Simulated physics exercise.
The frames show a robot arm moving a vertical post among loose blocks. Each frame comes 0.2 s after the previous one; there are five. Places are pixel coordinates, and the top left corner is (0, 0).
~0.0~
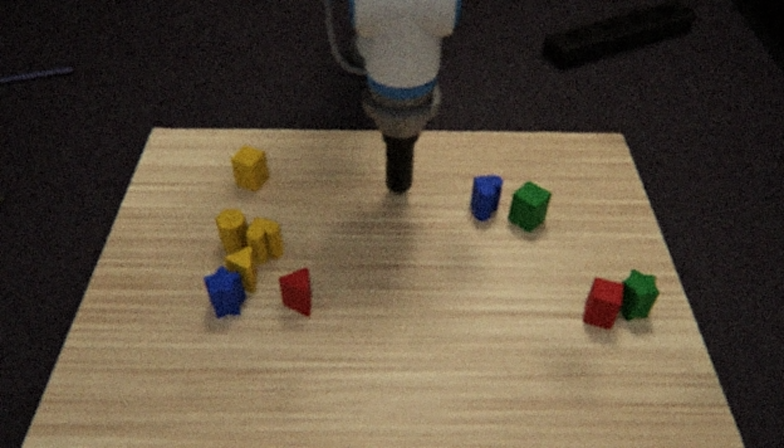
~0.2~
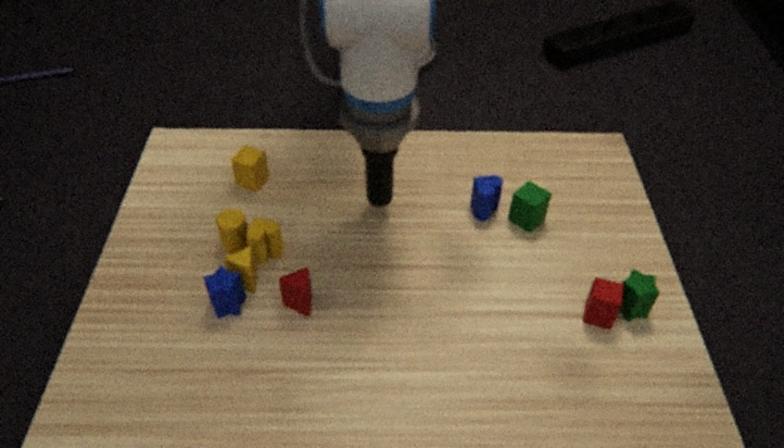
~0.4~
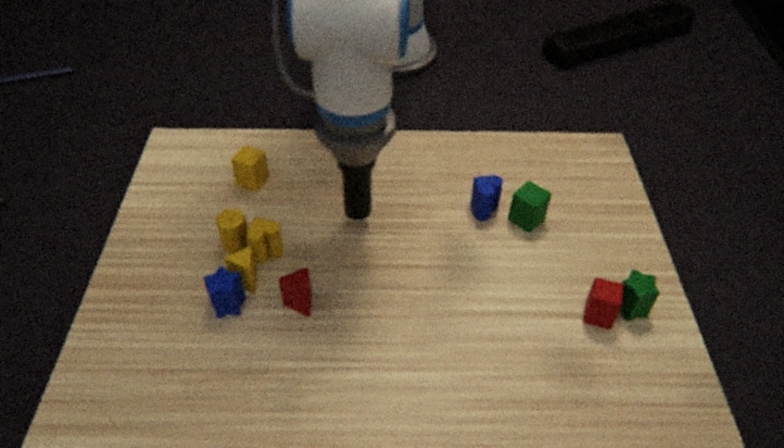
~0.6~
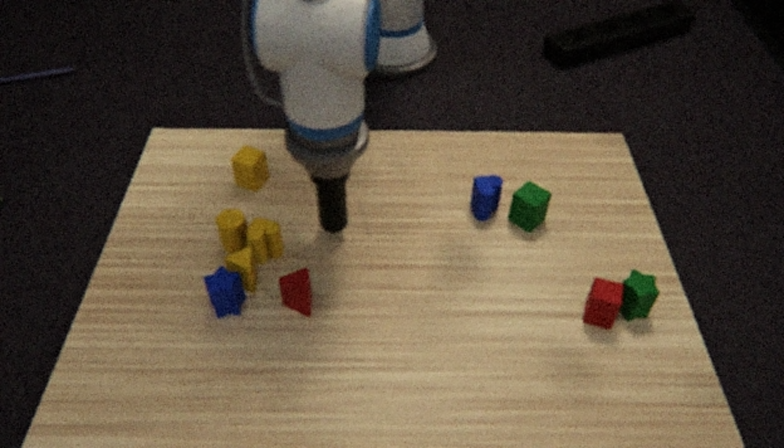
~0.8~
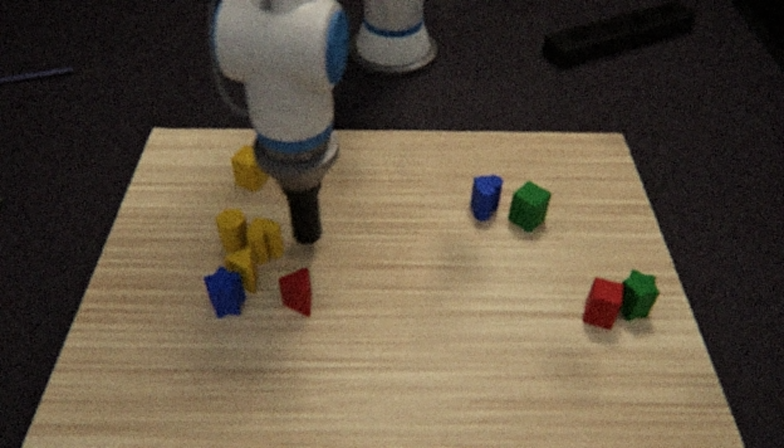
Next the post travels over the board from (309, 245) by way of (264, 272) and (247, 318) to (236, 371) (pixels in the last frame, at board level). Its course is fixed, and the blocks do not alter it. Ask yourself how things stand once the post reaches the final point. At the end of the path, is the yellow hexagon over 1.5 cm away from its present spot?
Short answer: No.
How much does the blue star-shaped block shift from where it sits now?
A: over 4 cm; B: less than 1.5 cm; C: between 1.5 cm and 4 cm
The correct letter is C.
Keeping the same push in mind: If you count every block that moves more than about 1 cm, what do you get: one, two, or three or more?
The answer is three or more blocks, counting only moves over 1 cm.
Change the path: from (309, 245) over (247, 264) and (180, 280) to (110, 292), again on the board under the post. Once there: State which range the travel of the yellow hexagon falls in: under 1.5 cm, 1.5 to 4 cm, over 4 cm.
It will move between 1.5 and 4 cm.
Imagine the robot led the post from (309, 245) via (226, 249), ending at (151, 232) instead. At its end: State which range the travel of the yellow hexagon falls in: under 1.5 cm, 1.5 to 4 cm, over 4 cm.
Long: Over 4 cm.
On the path given first. One third of the way, post at (262, 262); yellow hexagon at (225, 217), turned 20° clockwise; yellow triangle at (234, 261); yellow heart-shaped block at (231, 237), turned 60° clockwise.
Two thirds of the way, post at (245, 308); blue star-shaped block at (207, 297), turned 45° clockwise; yellow hexagon at (225, 217), turned 20° clockwise; yellow triangle at (220, 267); yellow heart-shaped block at (230, 238), turned 65° clockwise.
At the end, post at (233, 361); blue star-shaped block at (206, 300), turned 65° clockwise; yellow hexagon at (225, 217), turned 20° clockwise; yellow triangle at (220, 267); yellow heart-shaped block at (230, 238), turned 65° clockwise.
